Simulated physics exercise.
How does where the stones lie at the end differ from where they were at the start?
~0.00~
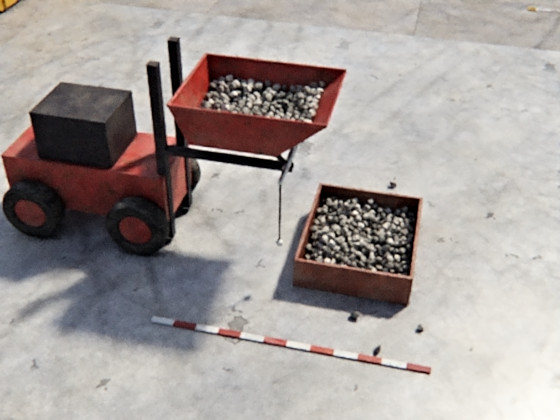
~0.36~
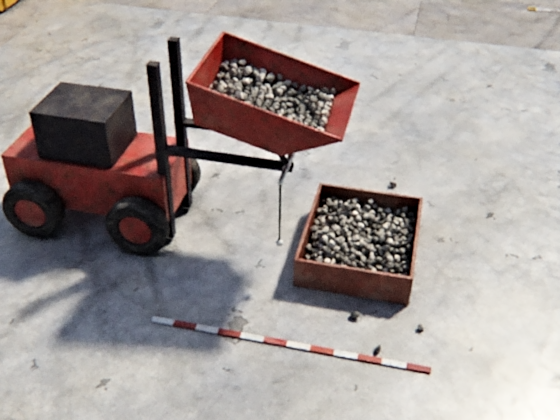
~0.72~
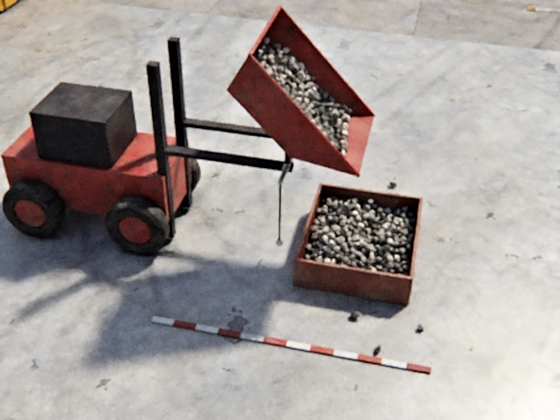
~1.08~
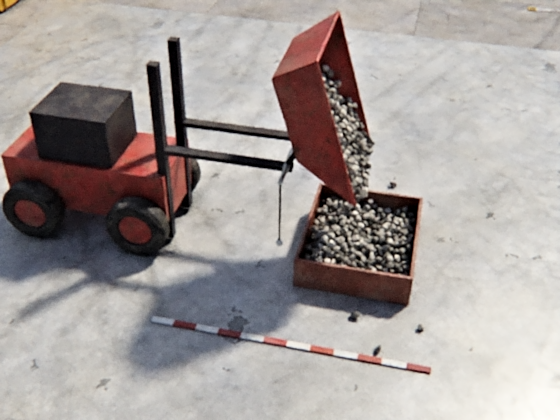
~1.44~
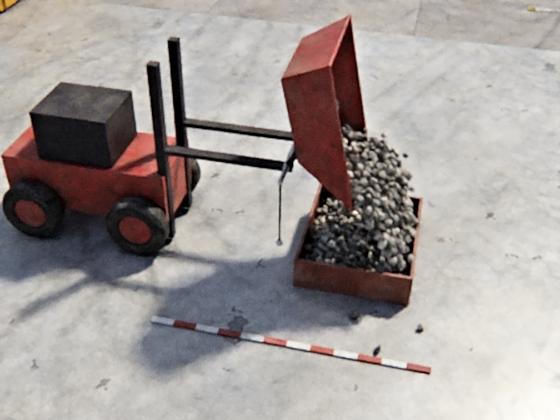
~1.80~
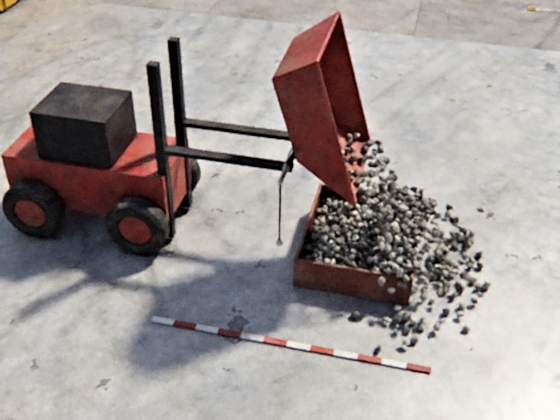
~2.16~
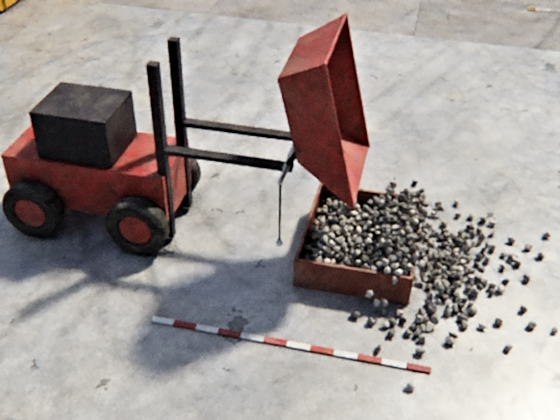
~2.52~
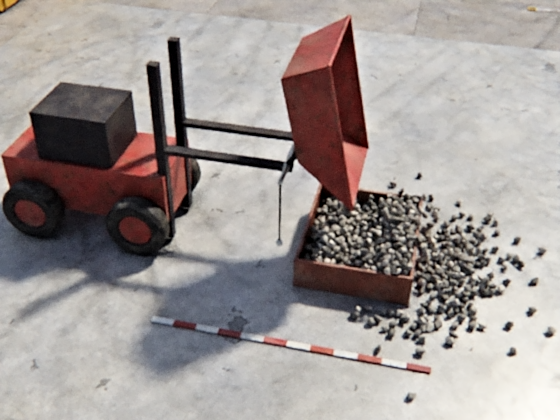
At the start the stones were mostly in the raised skip and the bin below it. By the end the skip's stones had moved down and to the right, heaping up in the bin and spreading over the floor beyond it.
On a grey concrete floor, a red forklift tipped its raised skip steeply over a bin already holding stones, then jerked it as they poured out, leaving the skip empty, the bin heaped and many stones scattered on the ground to the right.
